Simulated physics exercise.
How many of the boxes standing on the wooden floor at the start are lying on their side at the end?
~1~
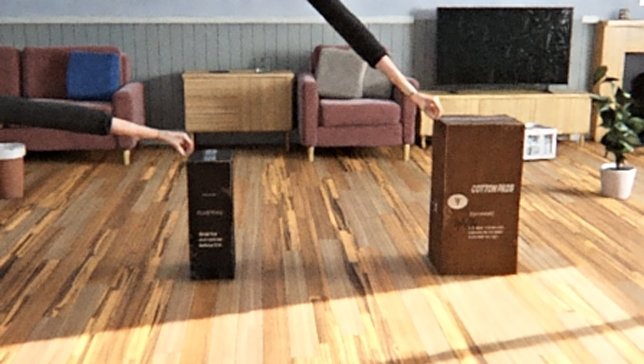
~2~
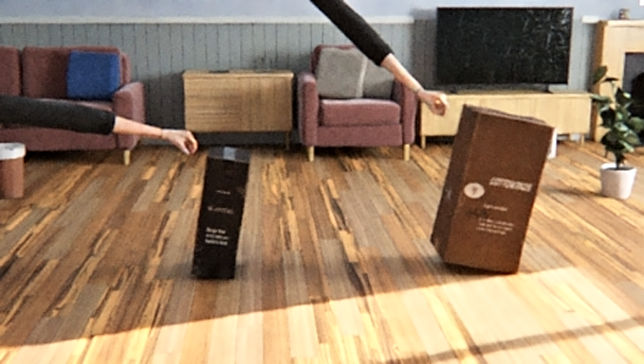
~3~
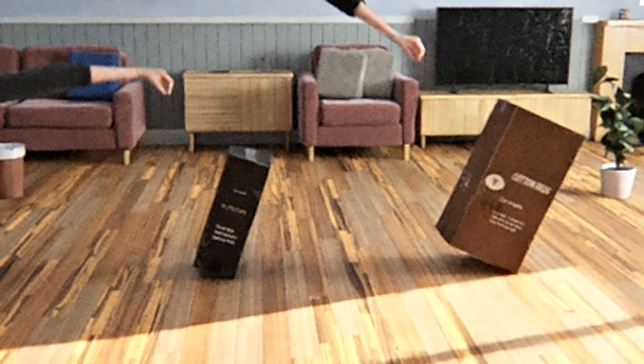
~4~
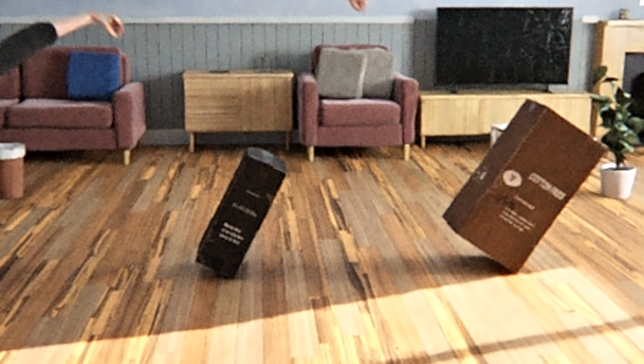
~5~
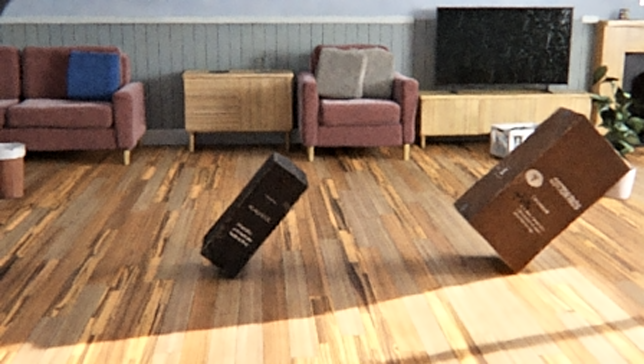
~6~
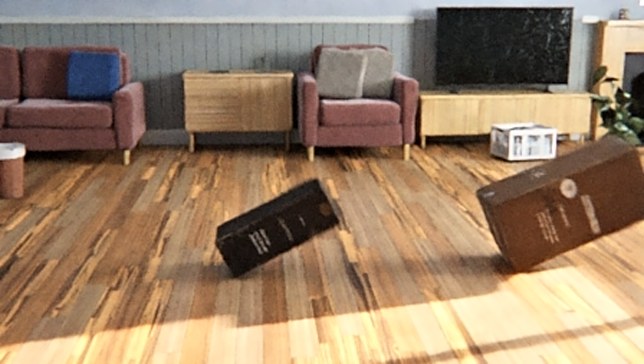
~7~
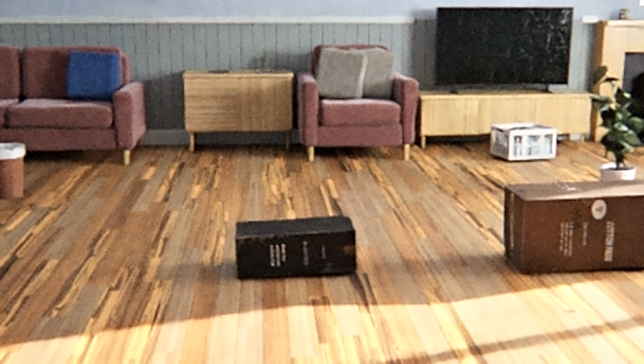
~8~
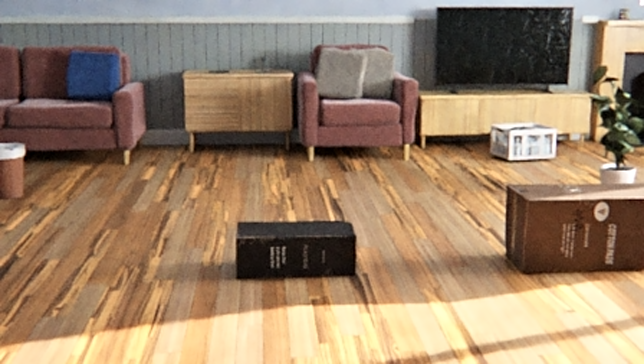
Two of them end up on their side, the black box and the larger brown parcel.
